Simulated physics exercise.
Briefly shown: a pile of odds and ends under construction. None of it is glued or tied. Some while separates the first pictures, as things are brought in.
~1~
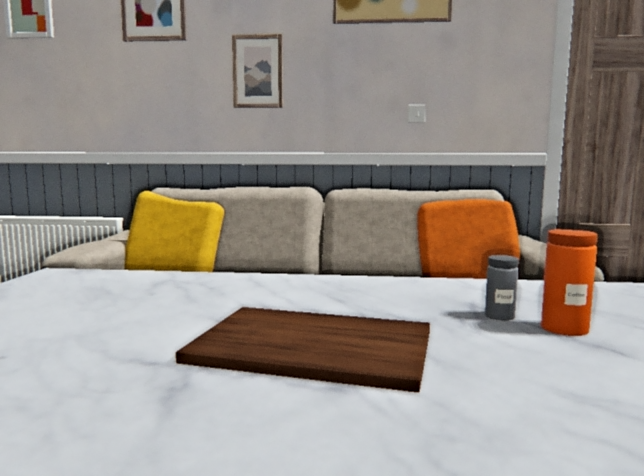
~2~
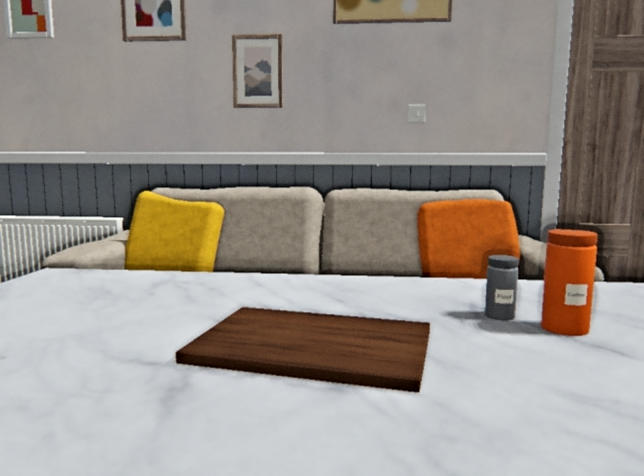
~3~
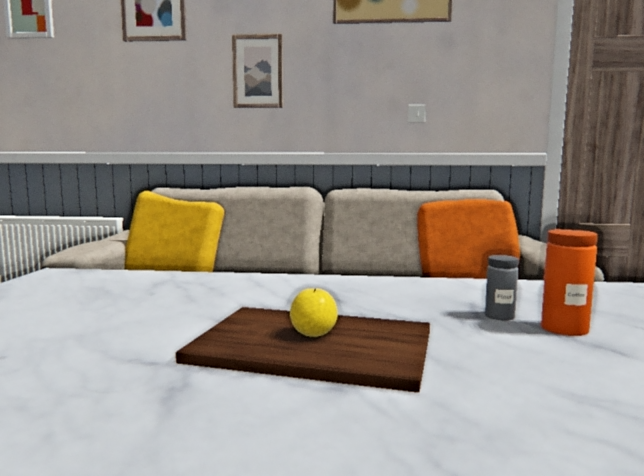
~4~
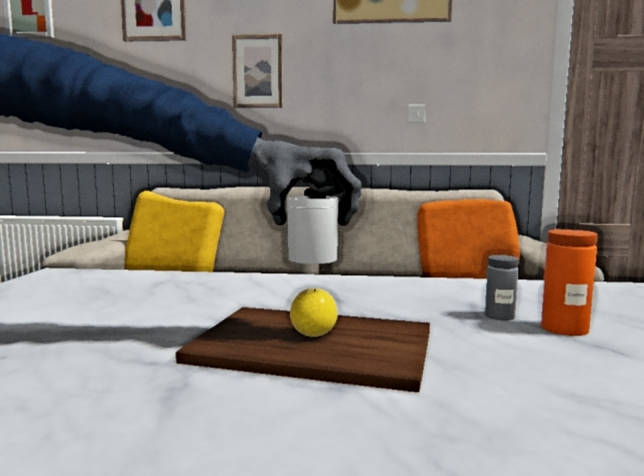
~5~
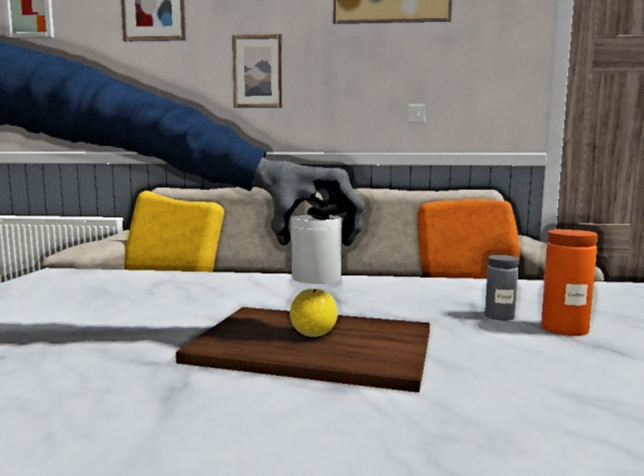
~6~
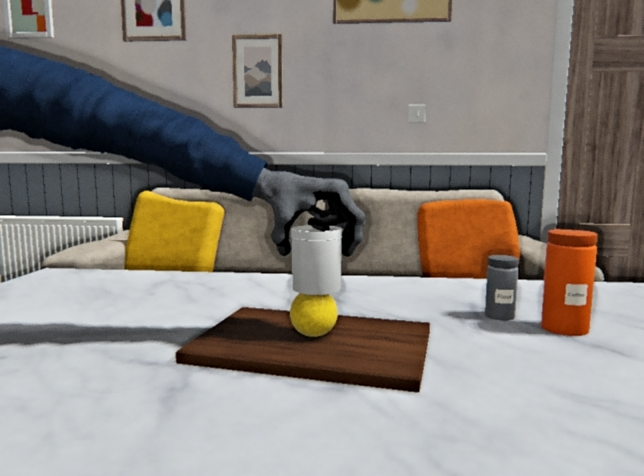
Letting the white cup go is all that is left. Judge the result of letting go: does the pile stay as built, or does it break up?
The pile breaks up.
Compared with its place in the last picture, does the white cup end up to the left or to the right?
Its movement is toward the right.
Then, 0.50 s on from there, white cup turned 68° from how it was put near (362, 280).
Then, 1.00 s on from there, white cup now fallen.
In the end, fallen, white cup; the other 4 unmoved. At the end, from the last picture's camera, white cup near (388, 311). The pile gives way.
